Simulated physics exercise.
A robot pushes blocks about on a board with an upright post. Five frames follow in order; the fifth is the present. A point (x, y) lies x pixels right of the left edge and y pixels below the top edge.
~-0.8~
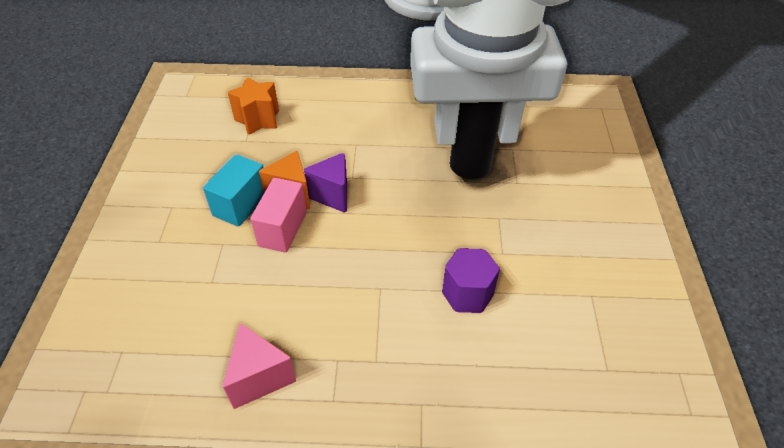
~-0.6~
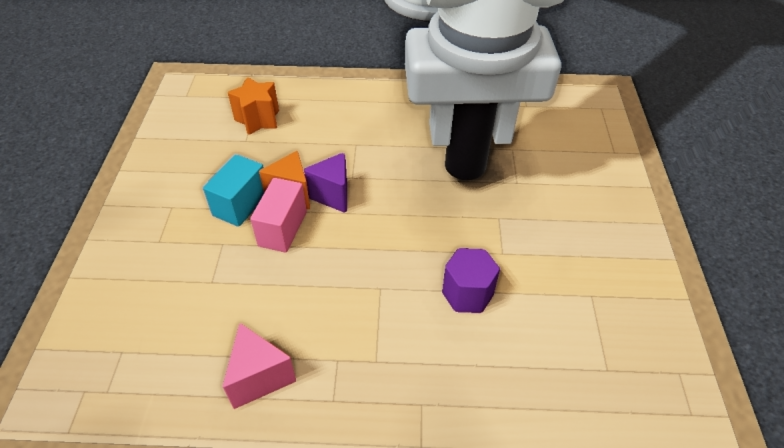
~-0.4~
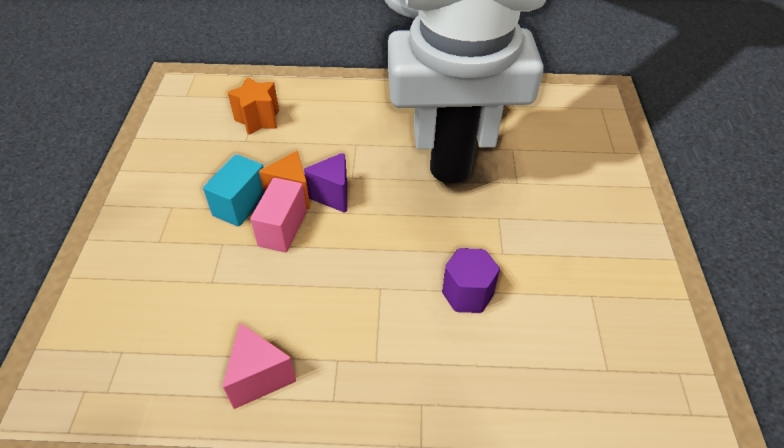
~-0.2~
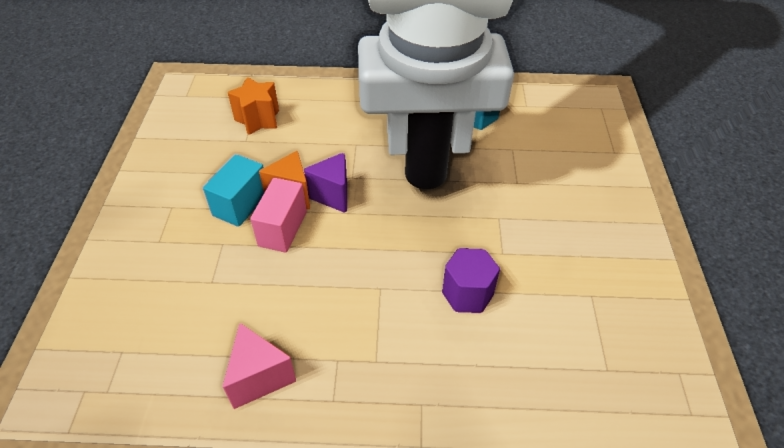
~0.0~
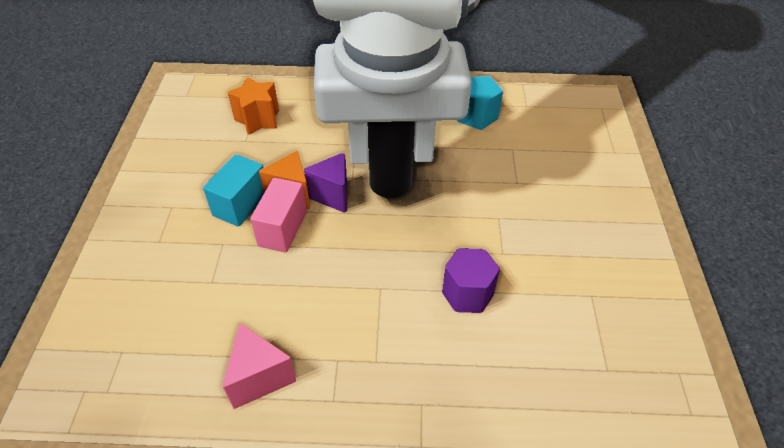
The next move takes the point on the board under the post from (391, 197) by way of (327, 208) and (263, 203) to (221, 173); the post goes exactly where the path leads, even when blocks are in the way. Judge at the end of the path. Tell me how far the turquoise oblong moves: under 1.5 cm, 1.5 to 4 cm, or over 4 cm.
Distance: Above 4 cm.
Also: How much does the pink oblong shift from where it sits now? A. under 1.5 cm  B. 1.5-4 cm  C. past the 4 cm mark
B
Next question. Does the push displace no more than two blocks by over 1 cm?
No, that is not what happens.
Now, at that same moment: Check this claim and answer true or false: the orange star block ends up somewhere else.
False - the claim does not hold.
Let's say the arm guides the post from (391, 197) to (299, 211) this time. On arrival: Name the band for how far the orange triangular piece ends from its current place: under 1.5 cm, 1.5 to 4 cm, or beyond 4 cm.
It falls in the 1.5 to 4 cm band.
What follows on the original path. One third of the way, post at (324, 194); turquoise oblong at (222, 174); orange triangular piece at (269, 167); purple triangular piece at (299, 160), turned 35° clockwise.
Two thirds of the way, post at (260, 189); turquoise oblong at (203, 170), turned 45° anticlockwise; pink oblong at (246, 207), turned 70° anticlockwise; orange triangular piece at (235, 155), turned 50° clockwise; purple triangular piece at (277, 150), turned 95° clockwise.
At the end, post at (217, 159); turquoise oblong at (184, 170), turned 70° anticlockwise; orange star block in place; pink oblong at (246, 207), turned 75° anticlockwise; orange triangular piece at (201, 125), turned 75° clockwise; purple triangular piece at (273, 148), turned 120° clockwise.
